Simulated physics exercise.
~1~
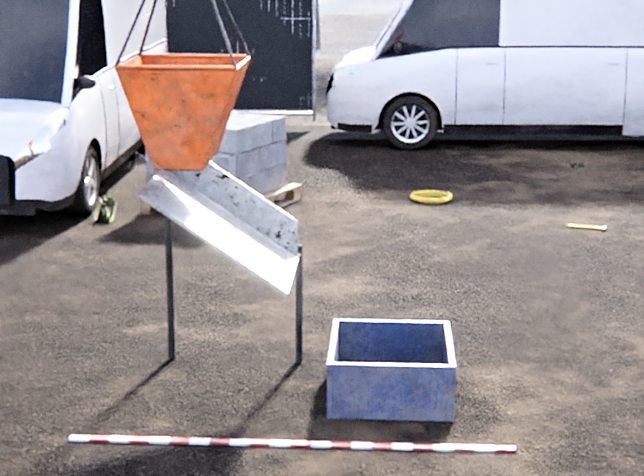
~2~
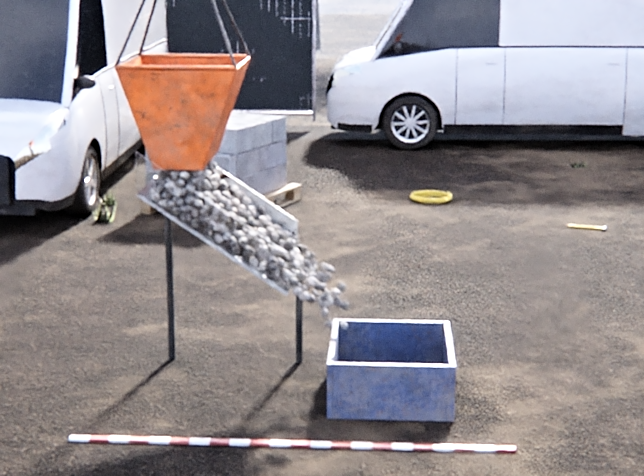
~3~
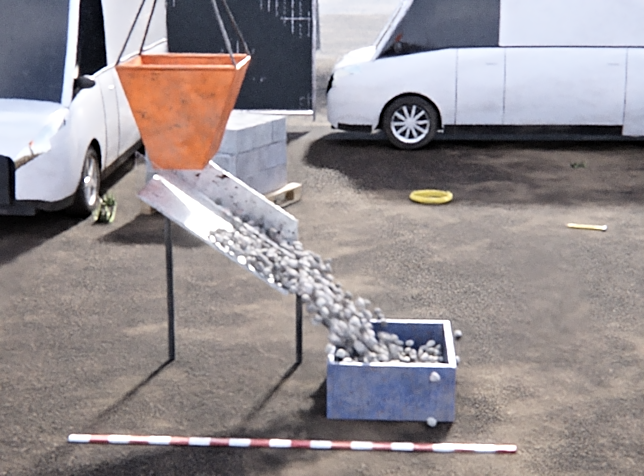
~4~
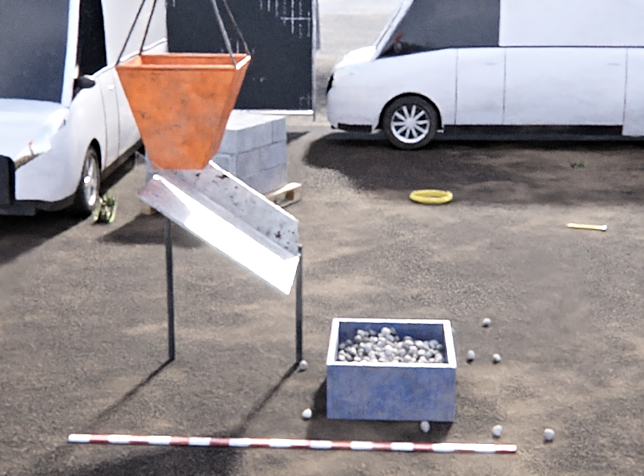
Paved yard with parked white vans, grey stones dropping from an orange hopper, sliding down a steel chute and mostly landing in a blue bin.
